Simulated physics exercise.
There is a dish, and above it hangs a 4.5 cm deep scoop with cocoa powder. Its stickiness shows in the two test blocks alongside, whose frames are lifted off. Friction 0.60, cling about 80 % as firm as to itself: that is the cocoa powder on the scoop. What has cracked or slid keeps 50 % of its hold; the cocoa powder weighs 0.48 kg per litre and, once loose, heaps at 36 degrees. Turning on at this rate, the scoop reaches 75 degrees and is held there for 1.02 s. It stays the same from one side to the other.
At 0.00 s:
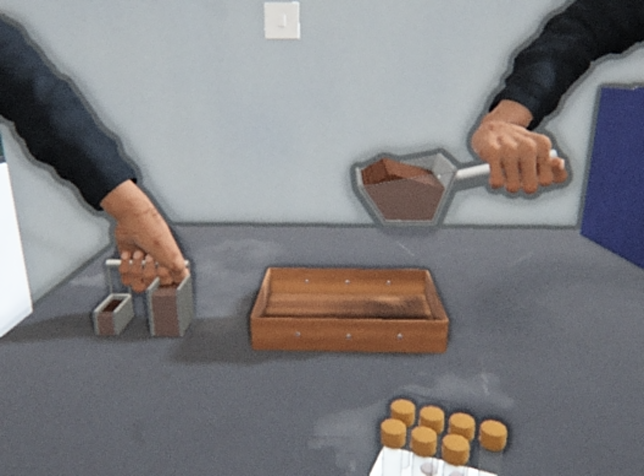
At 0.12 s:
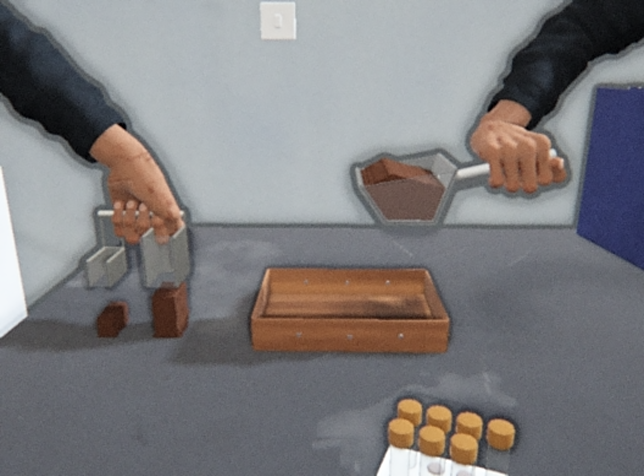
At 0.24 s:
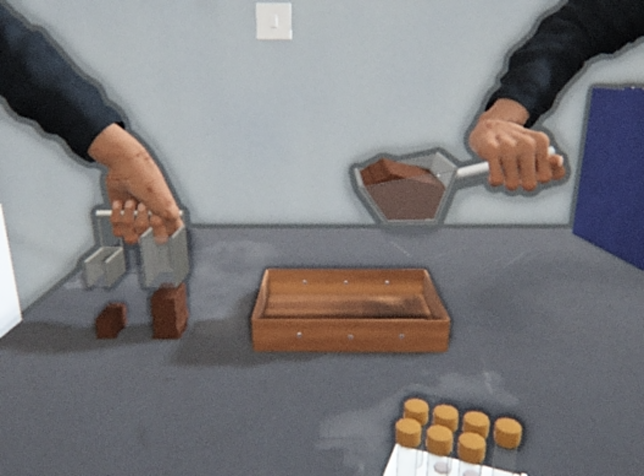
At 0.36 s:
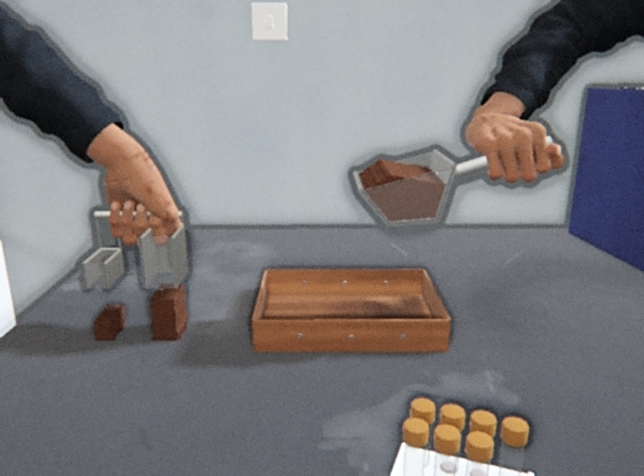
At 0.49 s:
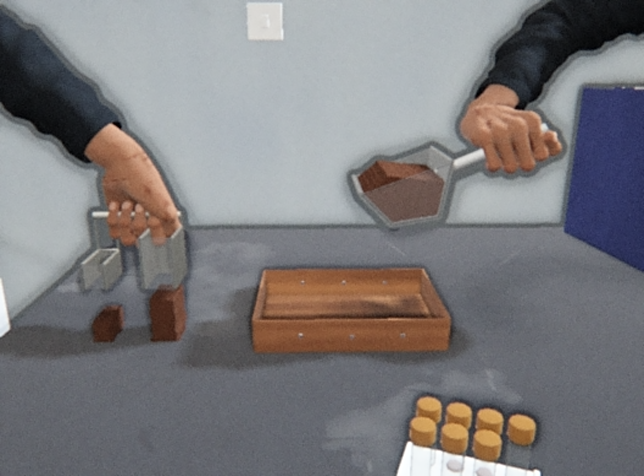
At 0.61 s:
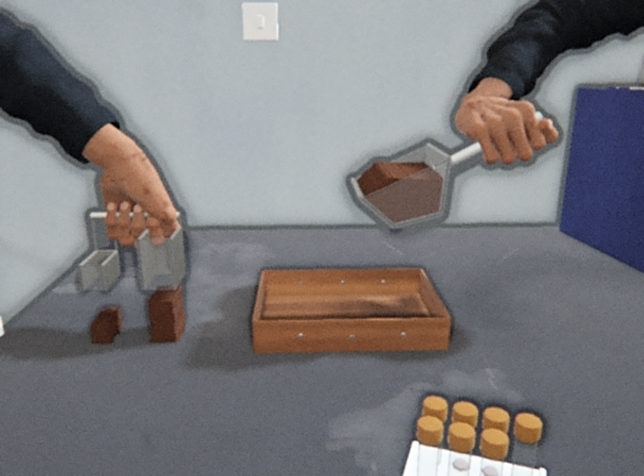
A hand at right holds a clear scoop of brown powder above an open wooden box on a dark gray tabletop, seen from the front and slightly above against a pale wall with a switch. Orange-capped vials stand at lower right, beside a blue panel farther back. The left hand lifts two clear molds off small brown blocks, then the scoop tilts slightly down leftward as the view drifts gently.
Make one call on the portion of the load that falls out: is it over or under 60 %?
My call: Under.
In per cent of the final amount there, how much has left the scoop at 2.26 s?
Estimate: Near 30 %.
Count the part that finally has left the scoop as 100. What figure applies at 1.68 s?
That figure sits at some 0 percent.
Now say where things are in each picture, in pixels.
In the first frame, lip at (362, 186), tilt 0 degrees; highest point of the cocoa powder at (391, 174); test blocks 2.9 cm, 6.3 cm high (left to right).
In the second frame, lip at (363, 186), tilt 0 degrees; highest point of the cocoa powder at (392, 174); test blocks 2.9 cm, 6.3 cm high (left to right).
In the third frame, lip at (363, 186), tilt 1 degrees; highest point of the cocoa powder at (392, 174); test blocks 2.9 cm, 6.2 cm high (left to right).
In the fourth frame, lip at (363, 189), tilt 5 degrees; highest point of the cocoa powder at (390, 175); test blocks 2.9 cm, 6.2 cm high (left to right).
In the fifth frame, lip at (363, 193), tilt 10 degrees; highest point of the cocoa powder at (396, 177); test blocks 2.9 cm, 6.2 cm high (left to right).
In the sixth frame, lip at (362, 197), tilt 14 degrees; highest point of the cocoa powder at (403, 178); test blocks 2.9 cm, 6.2 cm high (left to right).
By 1.10 s, the scoop is at 34 degrees and 0 % has left it.
By 1.68 s, the scoop is at 57 degrees and 0 % has left it.
By 2.26 s, the scoop is at 75 degrees and 12 % has left it.
By 2.83 s, the scoop is at 75 degrees and 48 % has left it.
By 2.93 s, at the end, the scoop is at 75 degrees and 48 % has left it.
